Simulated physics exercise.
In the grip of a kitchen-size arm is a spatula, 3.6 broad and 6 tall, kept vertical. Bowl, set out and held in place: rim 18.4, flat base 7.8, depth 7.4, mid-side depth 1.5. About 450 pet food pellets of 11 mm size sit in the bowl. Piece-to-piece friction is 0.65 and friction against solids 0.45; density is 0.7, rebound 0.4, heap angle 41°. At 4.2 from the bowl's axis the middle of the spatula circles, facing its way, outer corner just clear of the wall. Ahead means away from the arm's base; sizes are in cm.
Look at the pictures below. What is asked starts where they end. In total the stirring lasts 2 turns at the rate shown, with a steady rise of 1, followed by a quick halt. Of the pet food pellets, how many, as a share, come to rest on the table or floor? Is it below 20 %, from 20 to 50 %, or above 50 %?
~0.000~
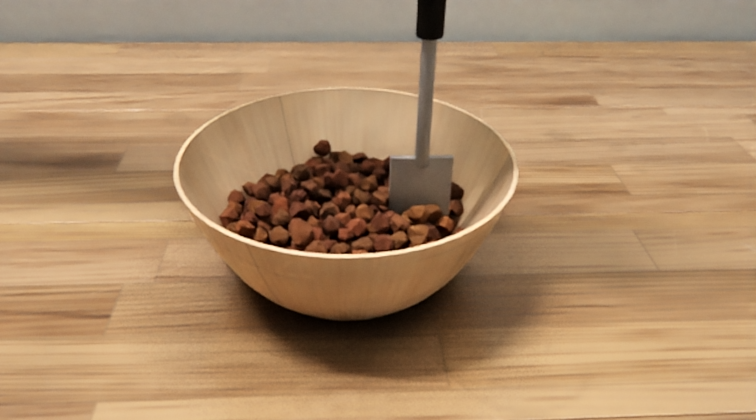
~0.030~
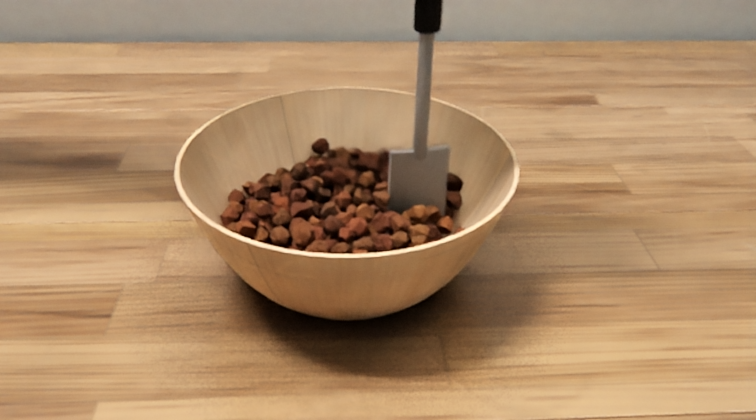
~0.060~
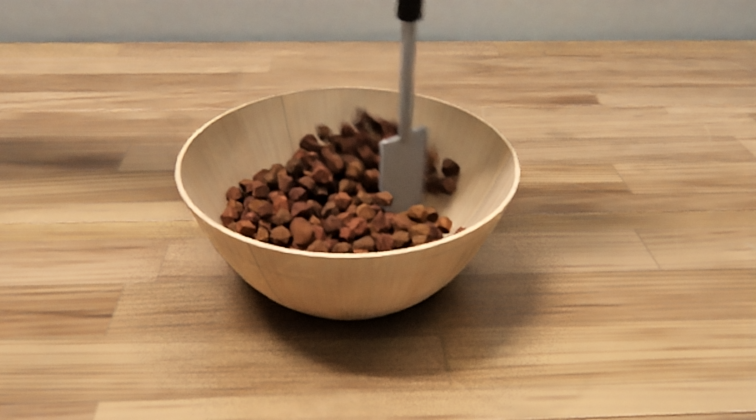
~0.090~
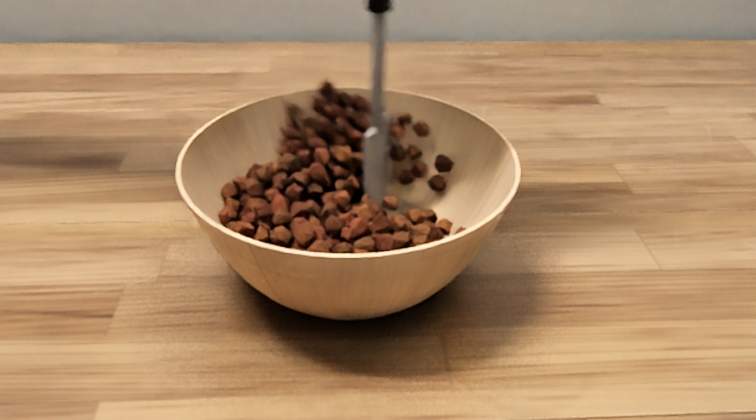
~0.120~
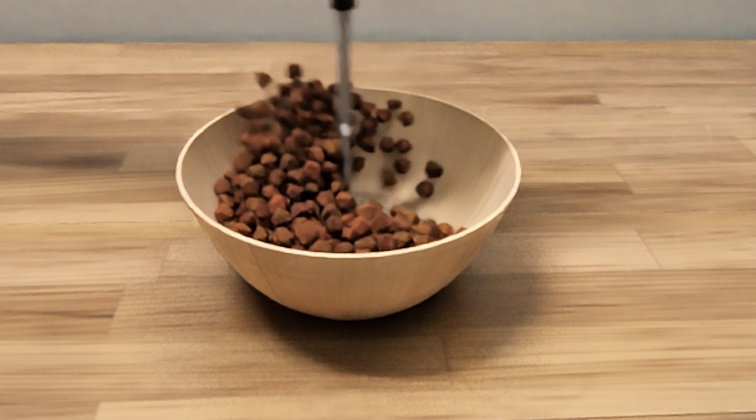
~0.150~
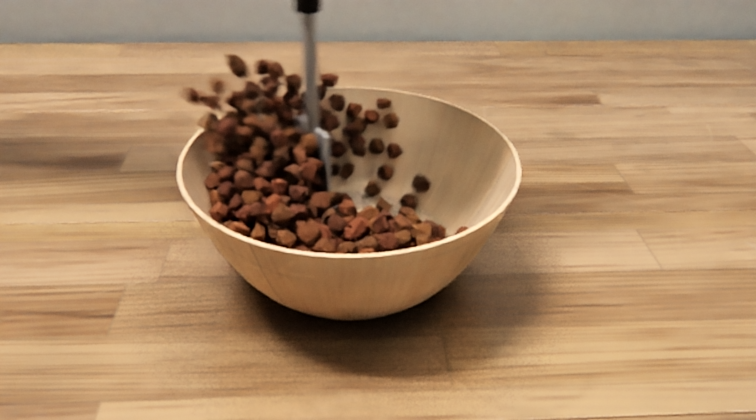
From 20 to 50 %.
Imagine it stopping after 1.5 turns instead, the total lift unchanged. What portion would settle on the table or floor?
That would give some 30 percent.
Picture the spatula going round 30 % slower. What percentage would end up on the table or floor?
15 %.
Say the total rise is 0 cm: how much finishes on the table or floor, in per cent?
I'd put it at about 35 per cent.
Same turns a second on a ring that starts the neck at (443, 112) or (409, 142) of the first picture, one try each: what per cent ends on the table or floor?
Close to 40 and 15 in a hundred.
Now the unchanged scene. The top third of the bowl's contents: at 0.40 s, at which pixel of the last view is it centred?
That third sits centred at about (452, 163).
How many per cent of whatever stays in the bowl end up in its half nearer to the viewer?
45 %.
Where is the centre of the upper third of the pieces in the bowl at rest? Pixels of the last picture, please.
In the final view it lies around (415, 198).
By 0.40 s, 353° round, highest piece 10 above the table; 380 in the bowl, 49 on the table or floor, 18 in flight or on the tool.
By 0.65 s, 225° round, highest piece 10 above the table; 339 in the bowl, 95 on the table or floor, 13 in flight or on the tool.
By 0.97 s, 0° round, highest piece 7 above the table; 320 in the bowl, 127 on the table or floor.
By 1.67 s, 0° round, highest piece 7 above the table; 320 in the bowl, 127 on the table or floor.
Final count, 320 in the bowl, 127 on the table or floor. That is 28 % on the table or floor.
